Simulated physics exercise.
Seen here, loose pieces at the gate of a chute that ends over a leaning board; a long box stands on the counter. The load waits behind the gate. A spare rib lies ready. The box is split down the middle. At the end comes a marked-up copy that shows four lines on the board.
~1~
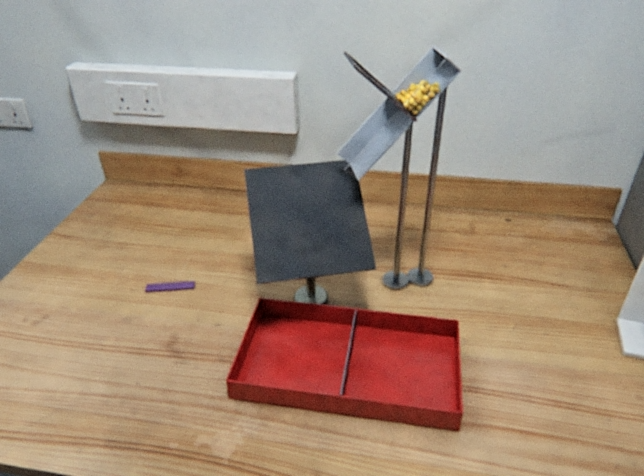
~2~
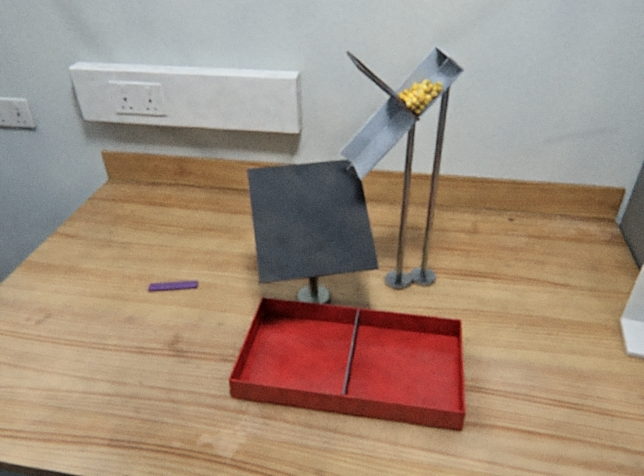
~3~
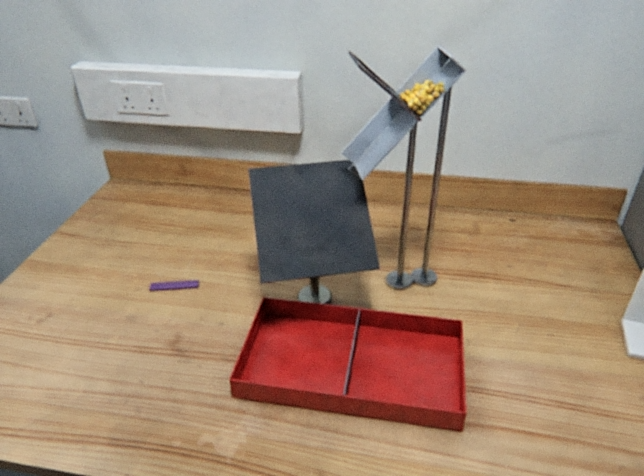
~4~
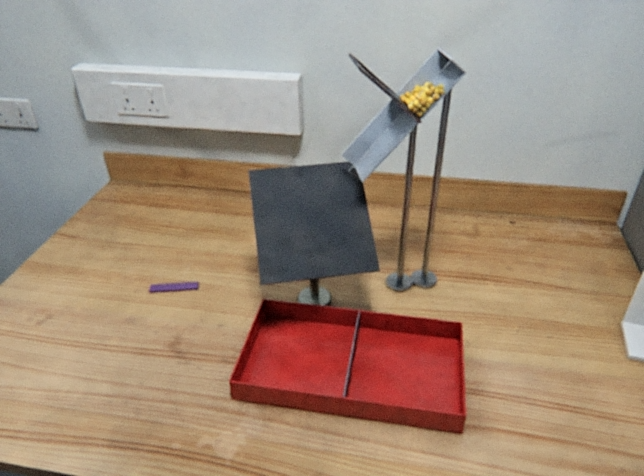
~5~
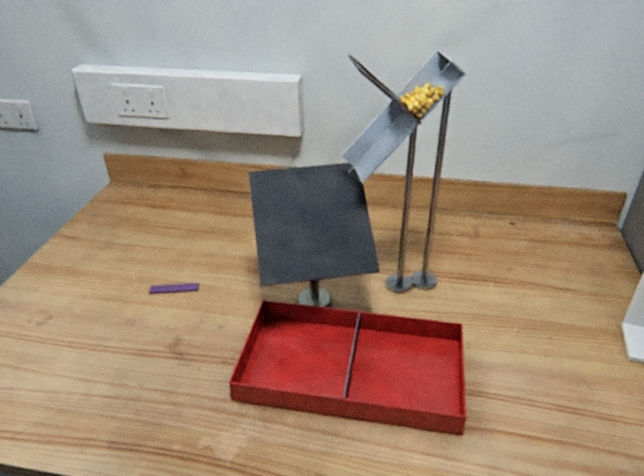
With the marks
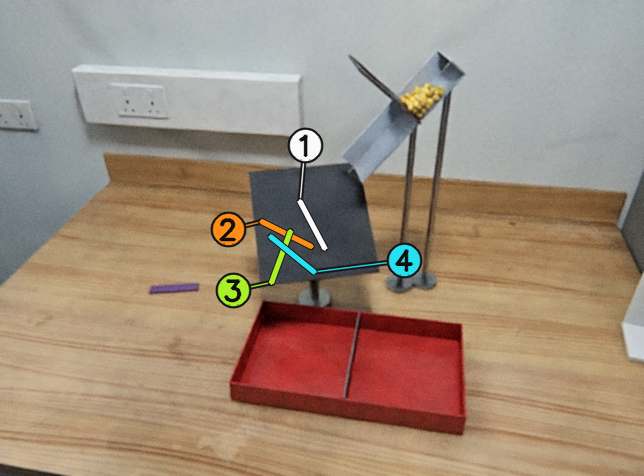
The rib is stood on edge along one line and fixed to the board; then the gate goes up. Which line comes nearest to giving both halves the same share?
I would pick line 1.
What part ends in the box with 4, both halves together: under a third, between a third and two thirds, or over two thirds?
Over two thirds.
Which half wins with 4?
The left half.
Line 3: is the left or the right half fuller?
The left half.
On the marked copy, line 1 from (300, 201) to (324, 248); line 2 from (261, 221) to (311, 246); line 3 from (290, 231) to (271, 282); line 4 from (270, 236) to (314, 271).
With 1, of what is caught, close to half in the left half, close to half in the right.
With 2, of what is caught, all but a few in the left half, a small share in the right.
With 3, of what is caught, all but a few in the left half, a small share in the right.
With 4, of what is caught, the bulk in the left half, a small share in the right.
